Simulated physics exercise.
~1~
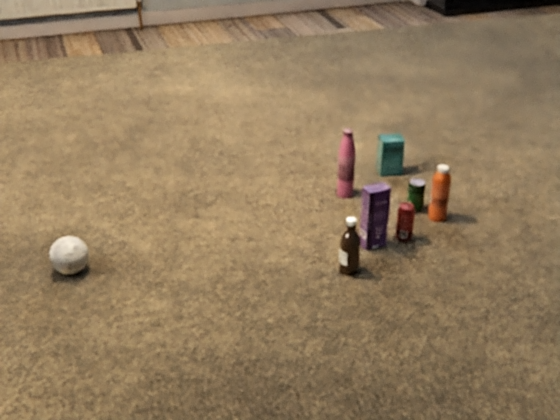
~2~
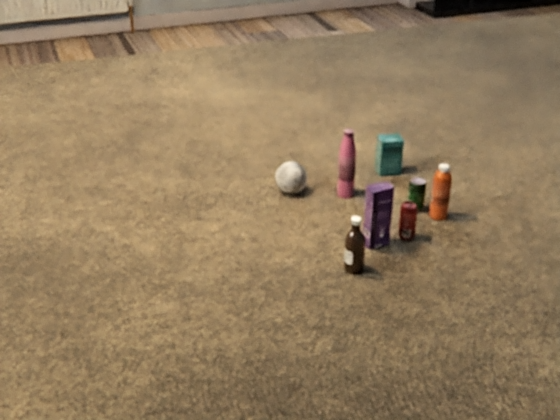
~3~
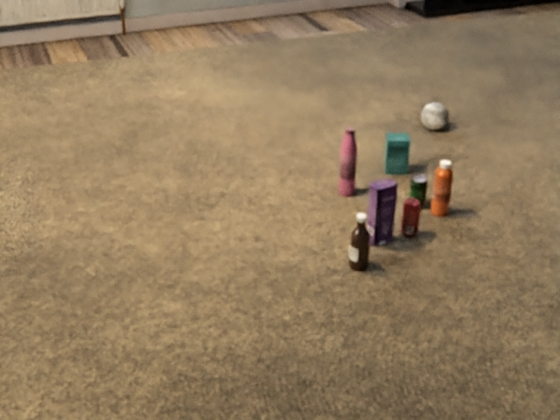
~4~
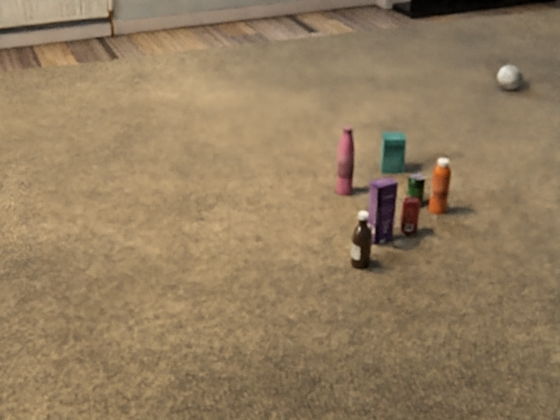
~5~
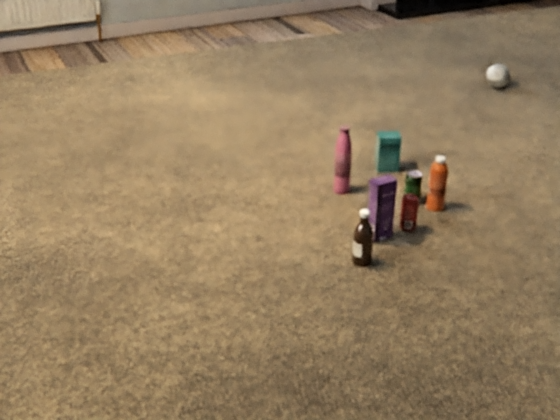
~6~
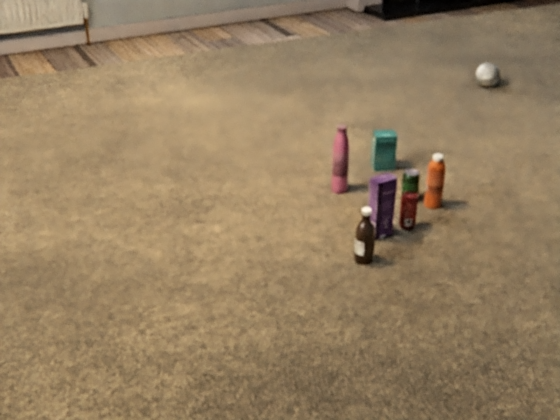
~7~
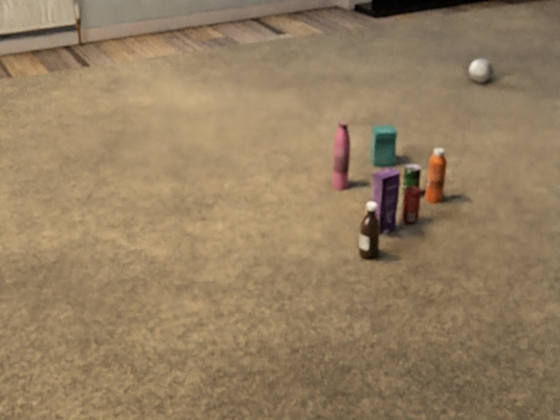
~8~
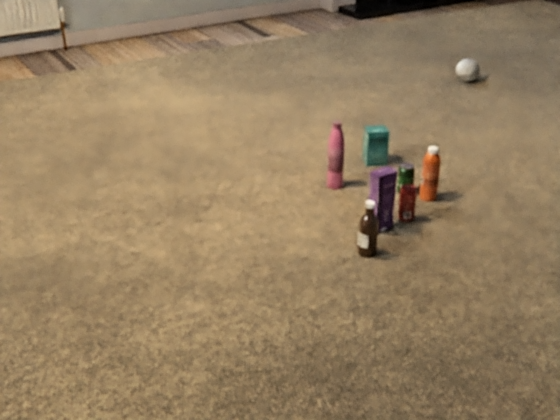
On a carpeted floor, a white ball rolls past standing bottles, cans and cartons, touching none.
